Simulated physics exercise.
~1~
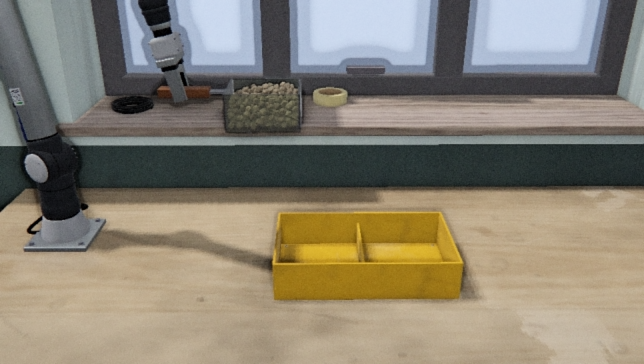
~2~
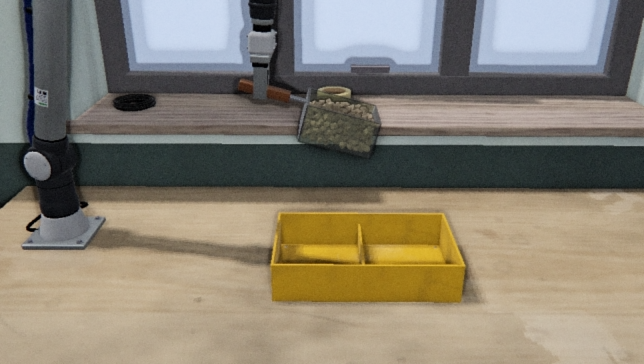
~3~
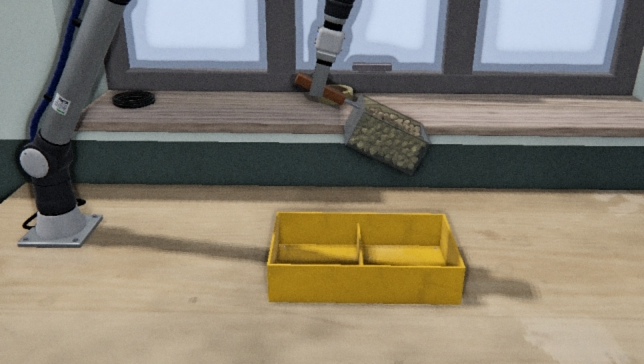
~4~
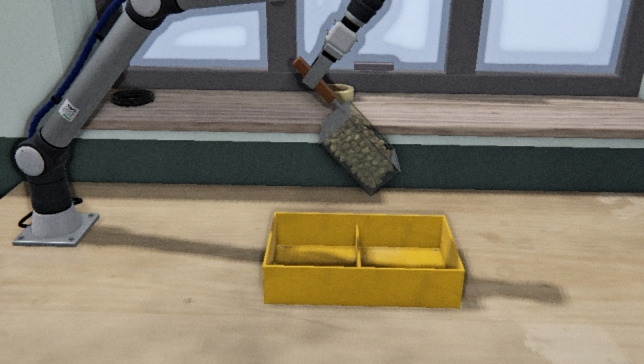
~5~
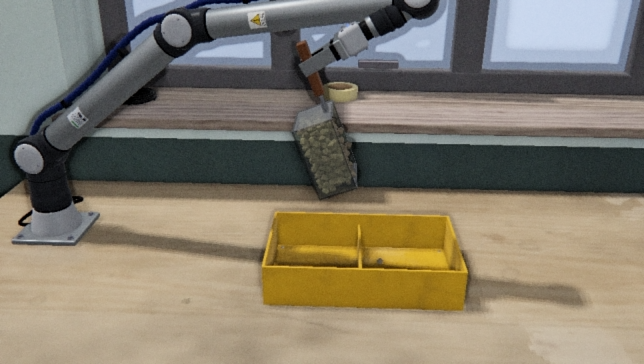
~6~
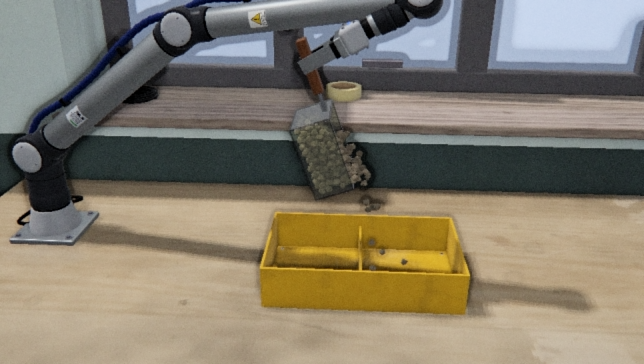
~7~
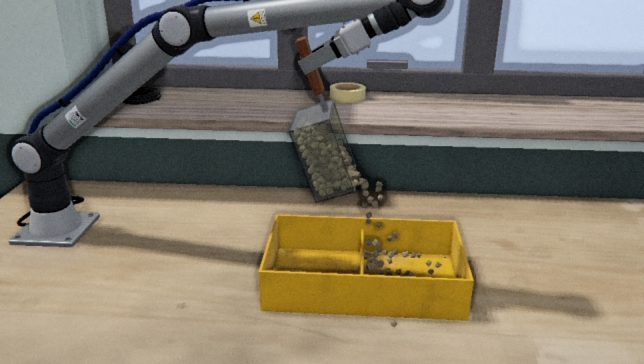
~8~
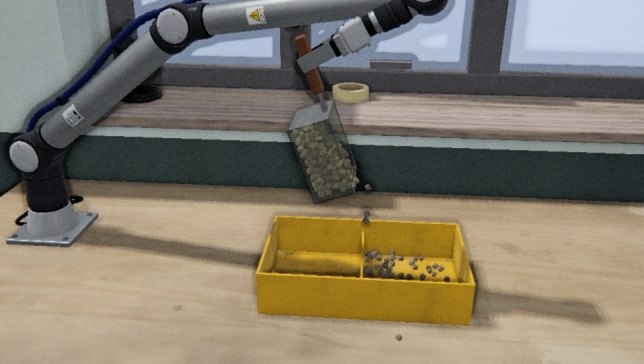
A robot arm carried a clear box of small pebbles from the windowsill toward a divided yellow crate and tipped it steeply, spilling some into the right-hand part while one landed on the table and most stayed in the tilted box.
